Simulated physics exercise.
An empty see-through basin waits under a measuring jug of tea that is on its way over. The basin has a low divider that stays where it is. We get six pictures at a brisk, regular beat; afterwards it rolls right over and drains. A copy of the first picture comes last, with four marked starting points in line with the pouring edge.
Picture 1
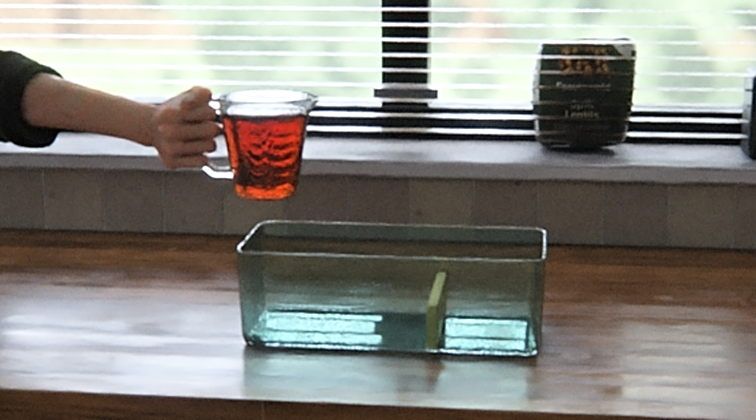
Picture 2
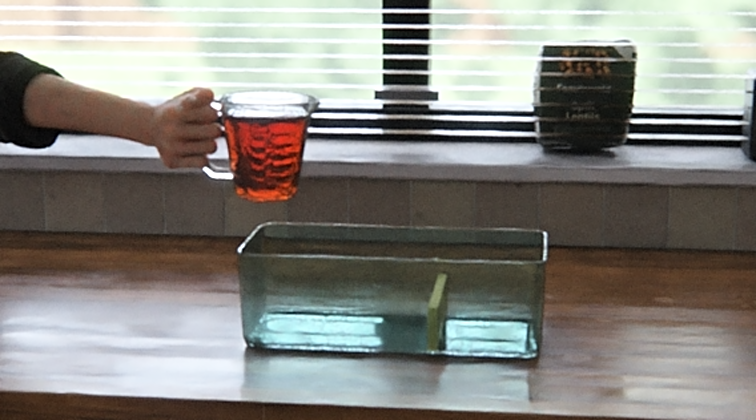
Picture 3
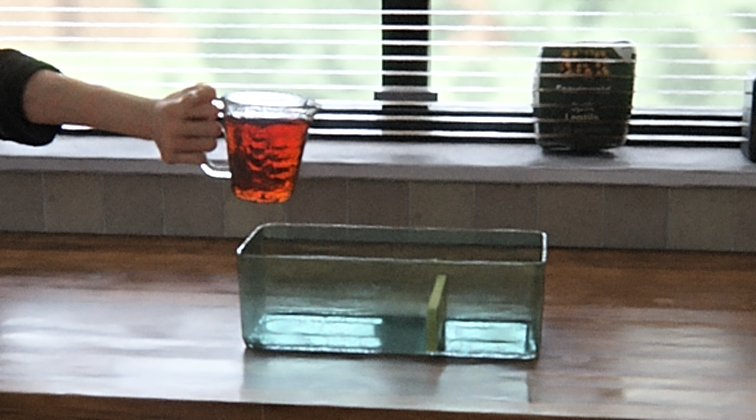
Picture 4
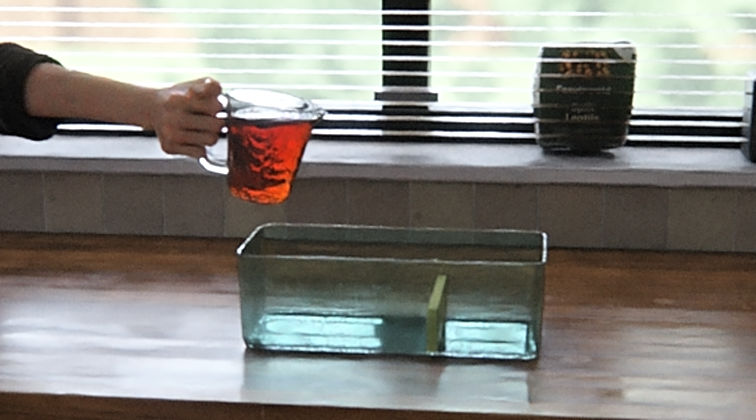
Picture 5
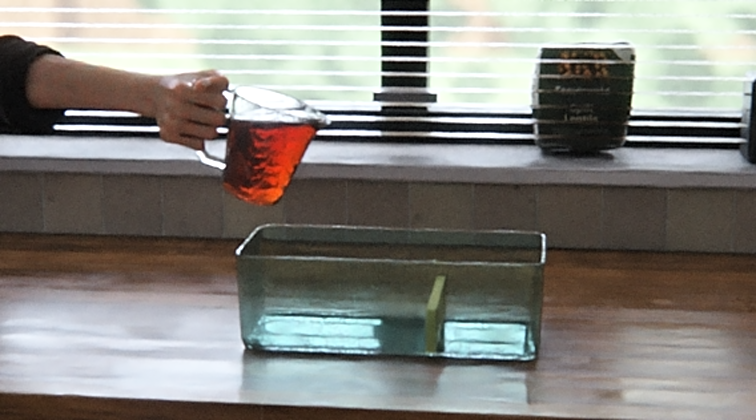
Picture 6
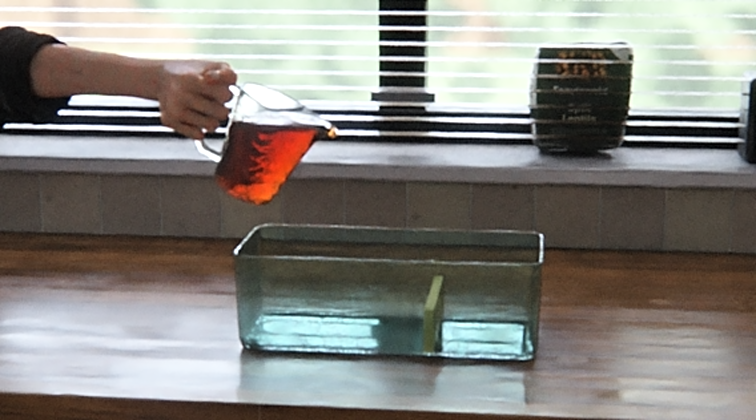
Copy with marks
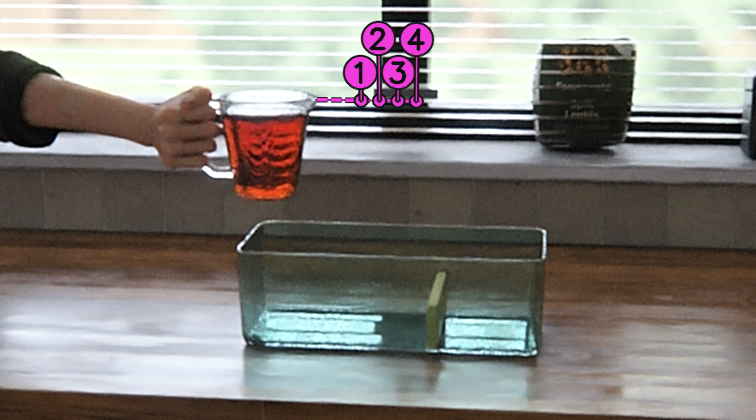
A hand holds a jug of reddish tea above an empty clear basin and gradually tips it right.
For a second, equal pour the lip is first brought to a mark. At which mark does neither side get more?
The answer is dot 2.
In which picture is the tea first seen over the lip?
Picture 6.
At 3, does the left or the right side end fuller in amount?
The right side.
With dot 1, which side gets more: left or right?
The left side.
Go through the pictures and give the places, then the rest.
The first frame shows upright, lip at (318, 99); basin from (243, 343) to (540, 354); top of the wall at (437, 288); nothing has left yet.
The second frame shows upright, lip at (319, 102); nothing has left yet.
The third frame shows tipped about 5°, lip at (321, 107); nothing has left yet.
The fourth frame shows tipped about 10°, lip at (326, 113); nothing has left yet.
The fifth frame shows tipped about 18°, lip at (329, 122); nothing has left yet.
The sixth frame shows tipped about 27°, lip at (330, 133); tea is over the lip, down to (334, 135).
On the marked copy, 1 at (361, 100); 2 at (379, 100); 3 at (397, 100); 4 at (416, 101).
If 1 is chosen, about 84 % ends left of the wall and 15 % right of it.
If 2 is chosen, about 44 % ends left of the wall and 55 % right of it.
If 3 is chosen, about 13 % ends left of the wall and 87 % right of it.
If 4 is chosen, about 2 % ends left of the wall and 97 % right of it.
